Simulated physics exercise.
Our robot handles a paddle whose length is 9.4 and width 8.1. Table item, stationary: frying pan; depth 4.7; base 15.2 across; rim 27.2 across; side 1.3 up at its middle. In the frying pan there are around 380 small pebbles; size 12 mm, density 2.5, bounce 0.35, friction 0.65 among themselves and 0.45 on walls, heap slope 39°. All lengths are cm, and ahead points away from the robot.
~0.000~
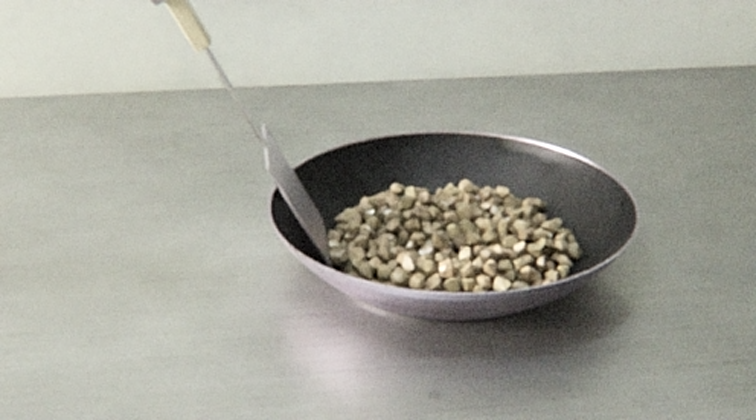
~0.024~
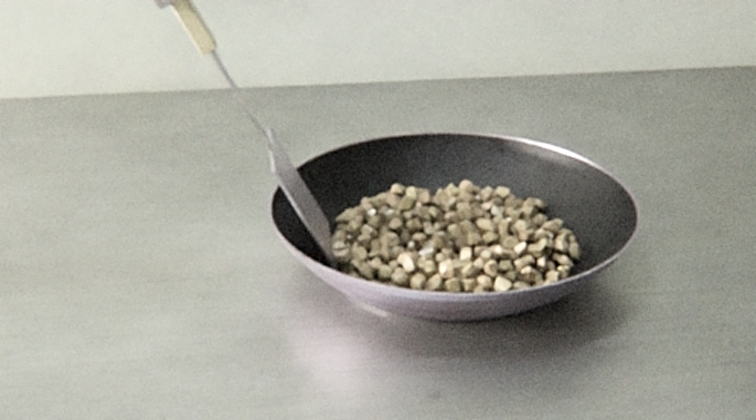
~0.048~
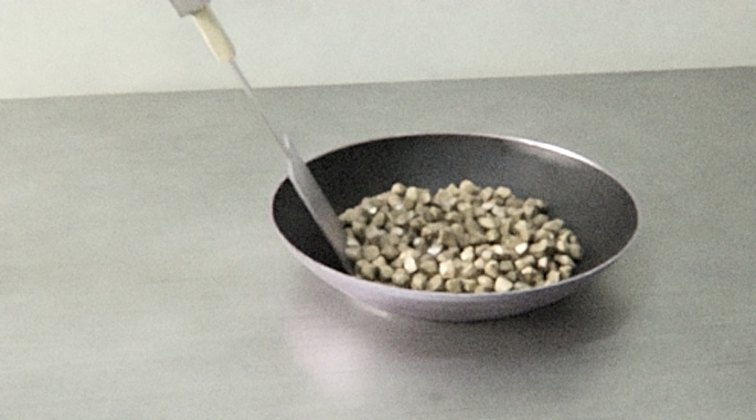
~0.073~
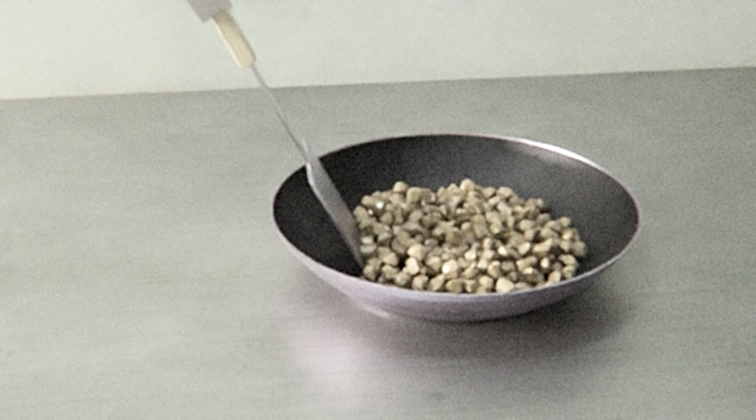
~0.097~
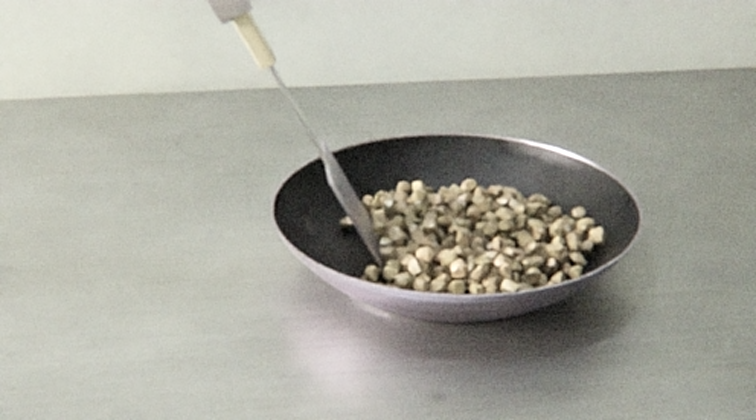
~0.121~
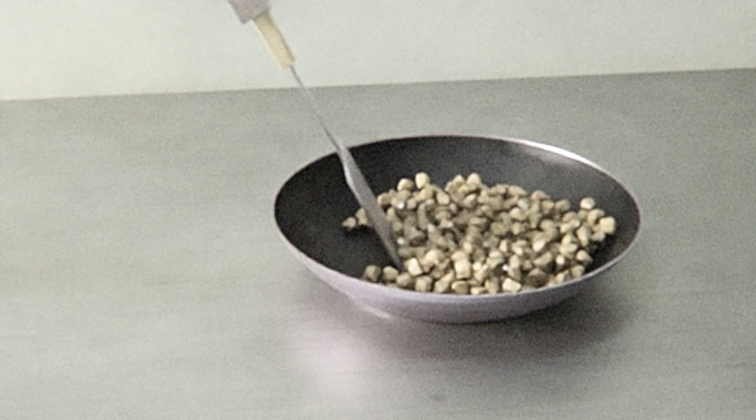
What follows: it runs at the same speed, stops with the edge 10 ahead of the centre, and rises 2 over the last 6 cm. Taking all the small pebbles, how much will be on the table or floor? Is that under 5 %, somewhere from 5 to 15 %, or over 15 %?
It is over 15 %.
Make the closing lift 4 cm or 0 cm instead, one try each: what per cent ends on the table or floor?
It works out to some 30 per cent for the first setting and some 30 per cent for the second.
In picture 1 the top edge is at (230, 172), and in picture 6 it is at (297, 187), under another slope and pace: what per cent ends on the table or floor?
It works out to about 20 %, more or less.
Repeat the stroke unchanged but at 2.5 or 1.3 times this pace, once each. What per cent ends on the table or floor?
Around 50 per cent and around 40 per cent.
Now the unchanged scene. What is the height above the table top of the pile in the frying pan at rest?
Roughly 5.5 cm.
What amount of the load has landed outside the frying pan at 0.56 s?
Share at that moment: About 40 %.
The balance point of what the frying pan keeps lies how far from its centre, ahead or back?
3.5 cm ahead.
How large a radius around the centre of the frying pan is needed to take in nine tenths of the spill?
Around 25 centimetres.
By 0.22 s, sloping 63°, highest piece 6 above the table; 376 in the frying pan.
By 0.31 s, sloping 63°, highest piece 7 above the table; 358 in the frying pan, 2 on the table or floor, 16 on the blade or in flight.
By 0.56 s, sloping 63°, highest piece 6 above the table; 231 in the frying pan, 142 on the table or floor, 3 on the blade or in flight.
By 1.61 s, sloping 63°, highest piece 6 above the table; 231 in the frying pan, 145 on the table or floor.
Final count, 231 in the frying pan, 145 on the table or floor. That is 39 % on the table or floor.
